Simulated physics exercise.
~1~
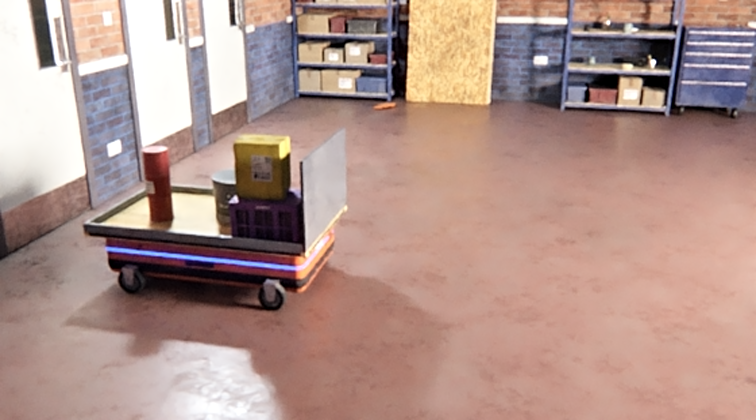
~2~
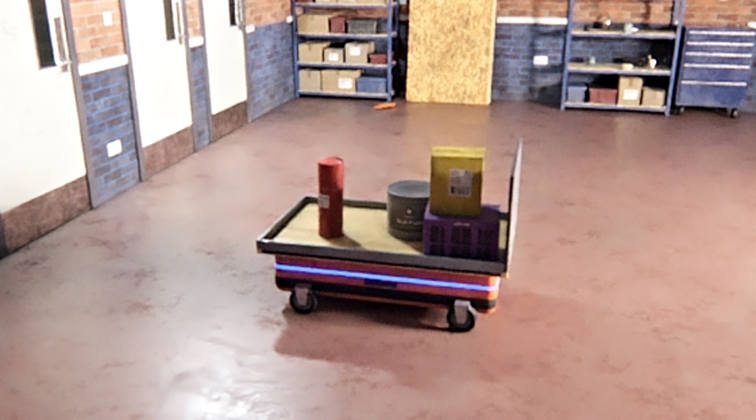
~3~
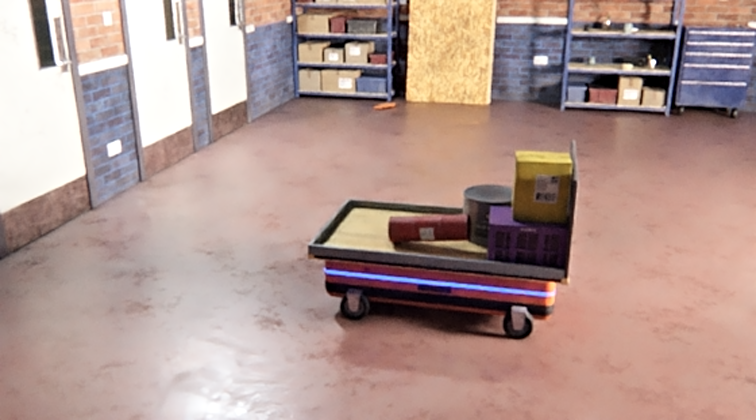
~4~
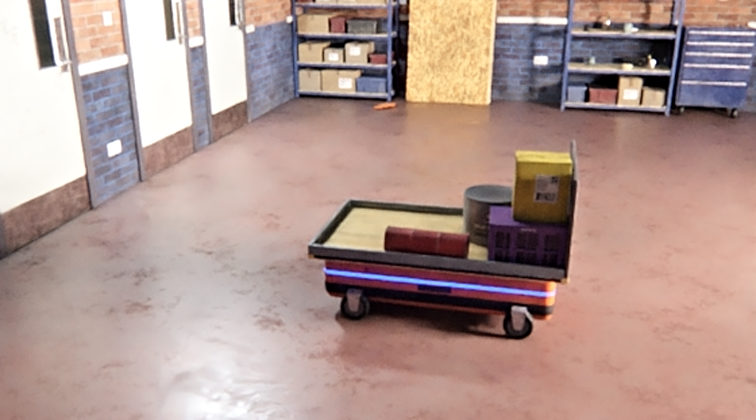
A red canister topples onto its side as a loaded cart rolls right and stops.
